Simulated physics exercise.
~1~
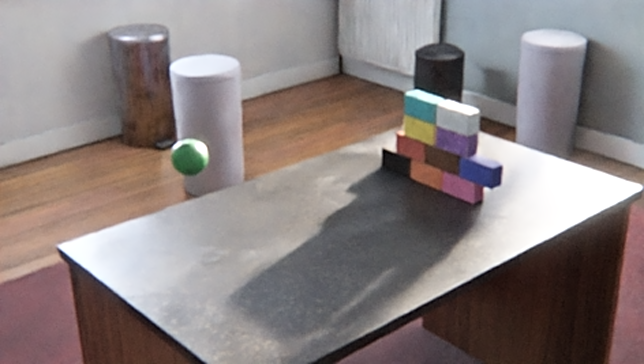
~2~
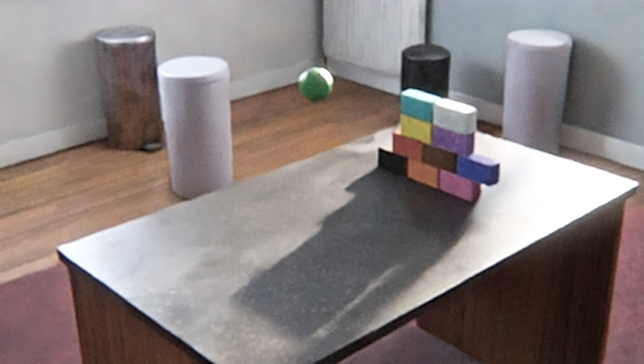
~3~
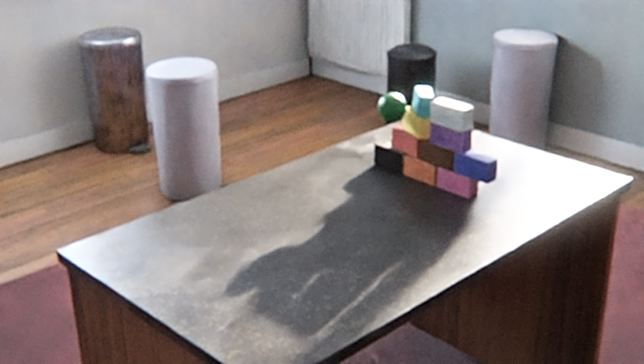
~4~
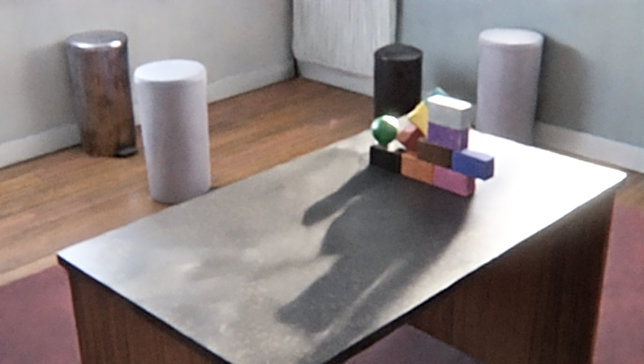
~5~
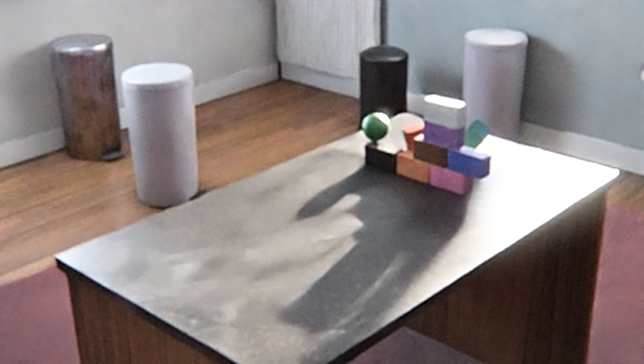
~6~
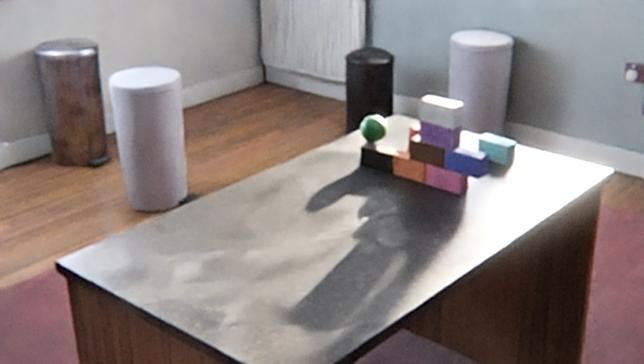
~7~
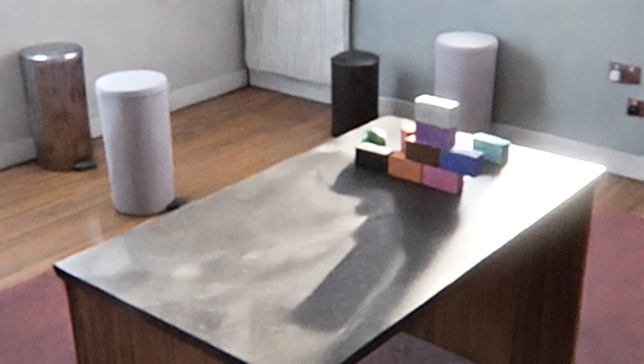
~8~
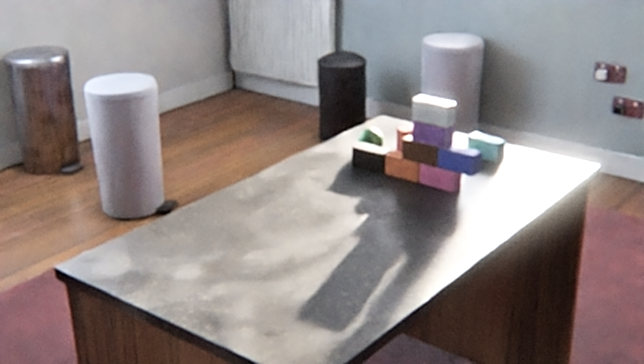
Green ball flying into a small stack of coloured blocks on a table, toppling a few while the white block stays upright.
